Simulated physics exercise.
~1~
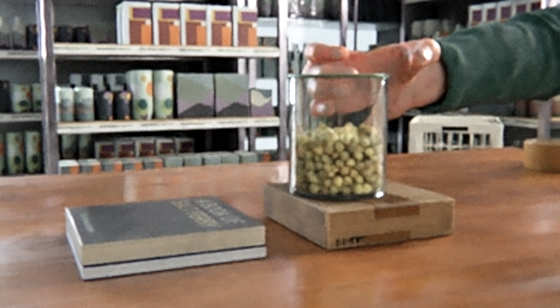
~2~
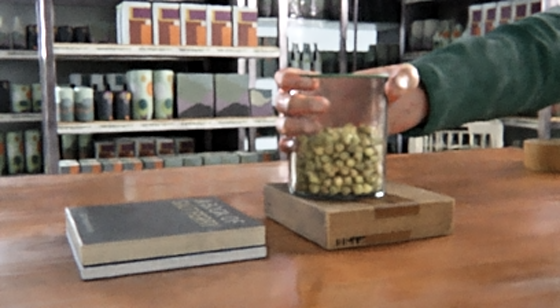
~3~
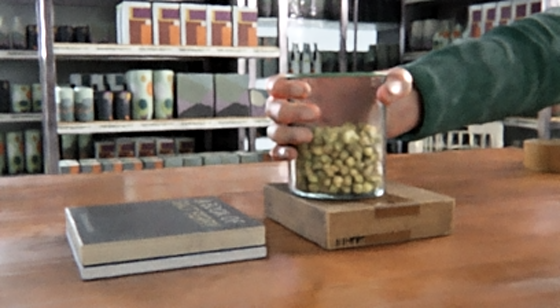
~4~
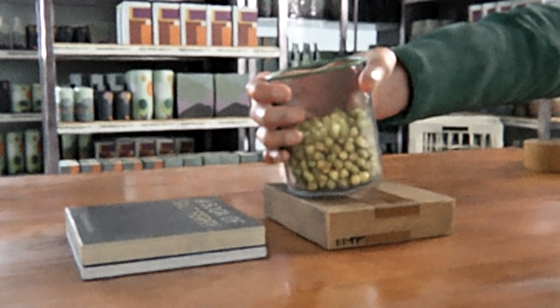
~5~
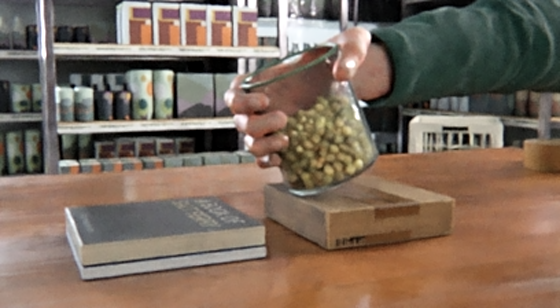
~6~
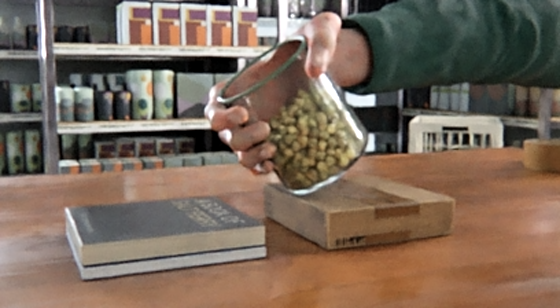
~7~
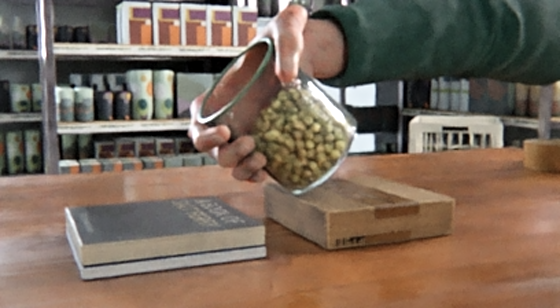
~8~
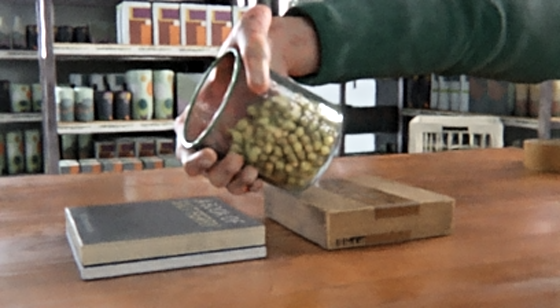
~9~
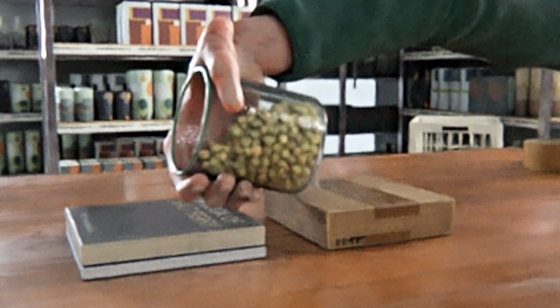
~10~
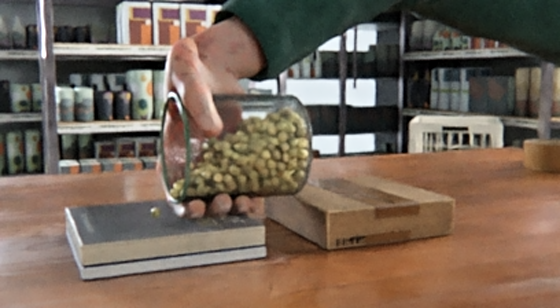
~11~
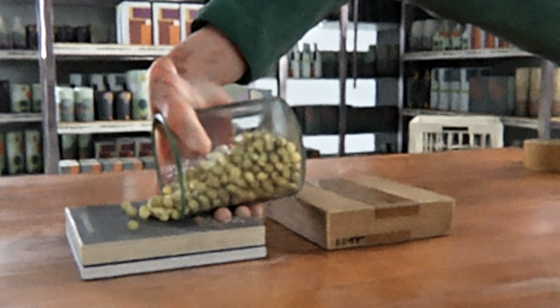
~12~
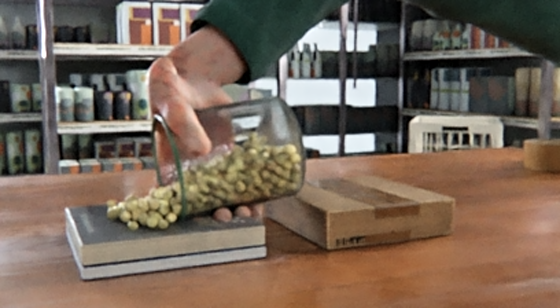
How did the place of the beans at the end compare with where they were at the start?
At the start the beans sat in the upright glass on top of the cardboard box. By the end they were farther left and a little lower, with some spilled onto the stacked books and the rest still in the tipped glass.
